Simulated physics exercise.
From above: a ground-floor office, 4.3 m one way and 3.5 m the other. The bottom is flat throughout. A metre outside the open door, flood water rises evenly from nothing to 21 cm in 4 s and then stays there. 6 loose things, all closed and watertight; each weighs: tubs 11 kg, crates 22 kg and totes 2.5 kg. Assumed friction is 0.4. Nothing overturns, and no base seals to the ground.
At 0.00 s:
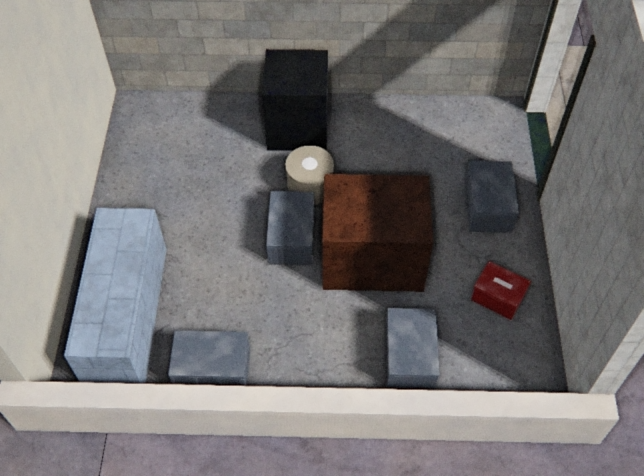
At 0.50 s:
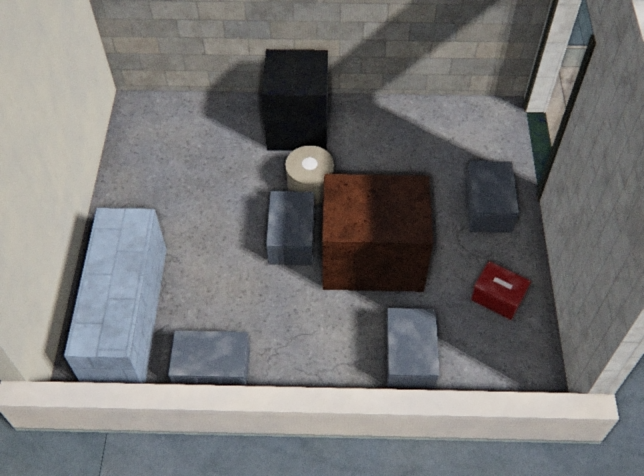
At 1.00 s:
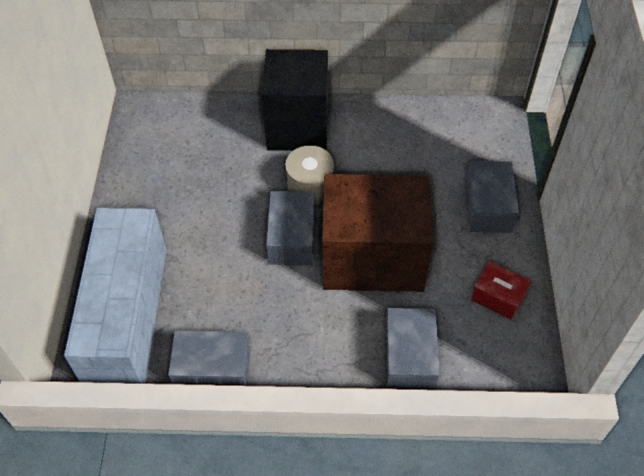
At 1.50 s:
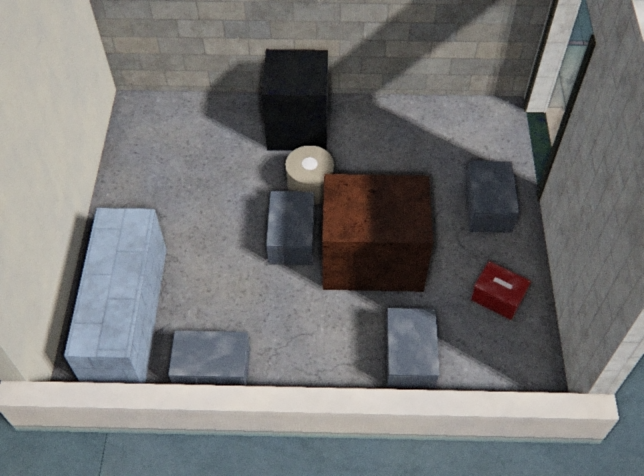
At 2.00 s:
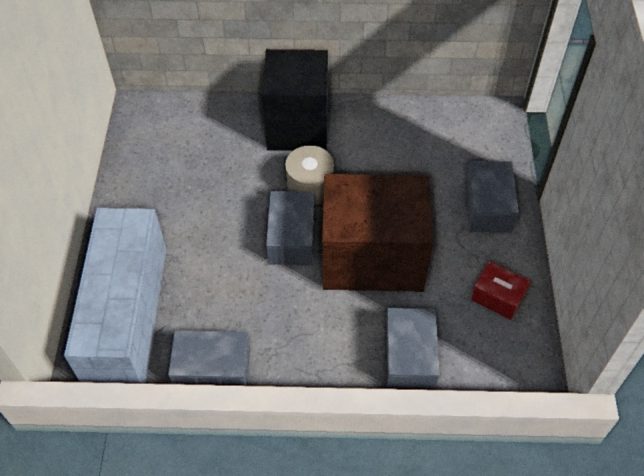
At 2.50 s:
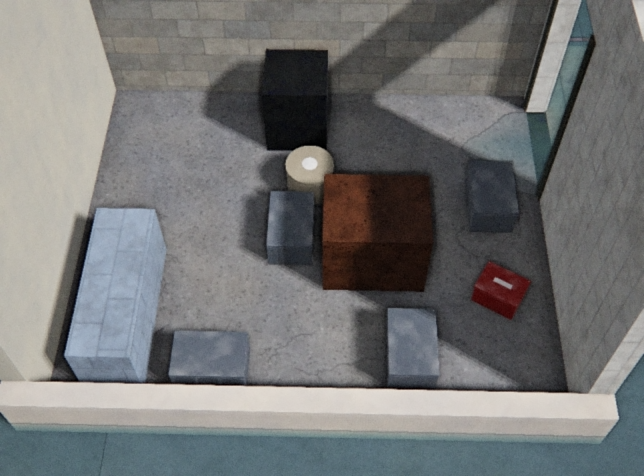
Ground-floor office seen from above, boxes and a red tote staying still as water rises outside and spreads in at the doorway.
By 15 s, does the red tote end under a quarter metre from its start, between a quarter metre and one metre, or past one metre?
Between a quarter metre and one metre.
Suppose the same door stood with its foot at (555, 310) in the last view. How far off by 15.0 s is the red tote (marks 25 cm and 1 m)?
In that case the red tote travels far.
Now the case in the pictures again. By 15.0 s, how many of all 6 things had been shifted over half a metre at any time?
All told, that gives 6.
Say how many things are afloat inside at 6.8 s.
Count at that moment: 0.
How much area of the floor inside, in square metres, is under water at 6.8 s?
9.5 m2.
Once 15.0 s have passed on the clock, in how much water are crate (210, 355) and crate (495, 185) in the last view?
Roughly 11 and 9 cm.
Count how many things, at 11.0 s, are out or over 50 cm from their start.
3 of them.
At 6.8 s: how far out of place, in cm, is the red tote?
Close to 0 cm.
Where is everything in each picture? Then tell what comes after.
The first picture shows the red tote at (503, 284) rests on the ground; water covers 0.0 m2; 0 of 6 have shifted.
The second picture shows the red tote at (503, 284) rests on the ground; 0.0 m2 under water; 0 of 6 have shifted.
The third picture shows the red tote at (503, 284) rests on the ground; 0.0 m2 under water; 0 of 6 have shifted.
The fourth picture shows the red tote at (503, 284) rests on the ground; water covers 0.0 m2; 0 of 6 have shifted.
The fifth picture shows the red tote at (503, 284) rests on the ground; 0.0 m2 under water; 0 of 6 have shifted.
The sixth picture shows the red tote at (503, 284), on the bottom; water covers 0.4 m2; 0 of 6 have shifted.
After 3.5 s the red tote is near (503, 284), 0.0 m from its start, aground; 0 afloat.
After 6.8 s the red tote is near (503, 284), 0.0 m from its start, aground; 0 afloat.
After 11.0 s the red tote is near (501, 358), 0.7 m from its start, afloat; 2 afloat.
After 15.0 s the red tote is near (542, 326), 0.5 m from its start, afloat; 5 afloat.
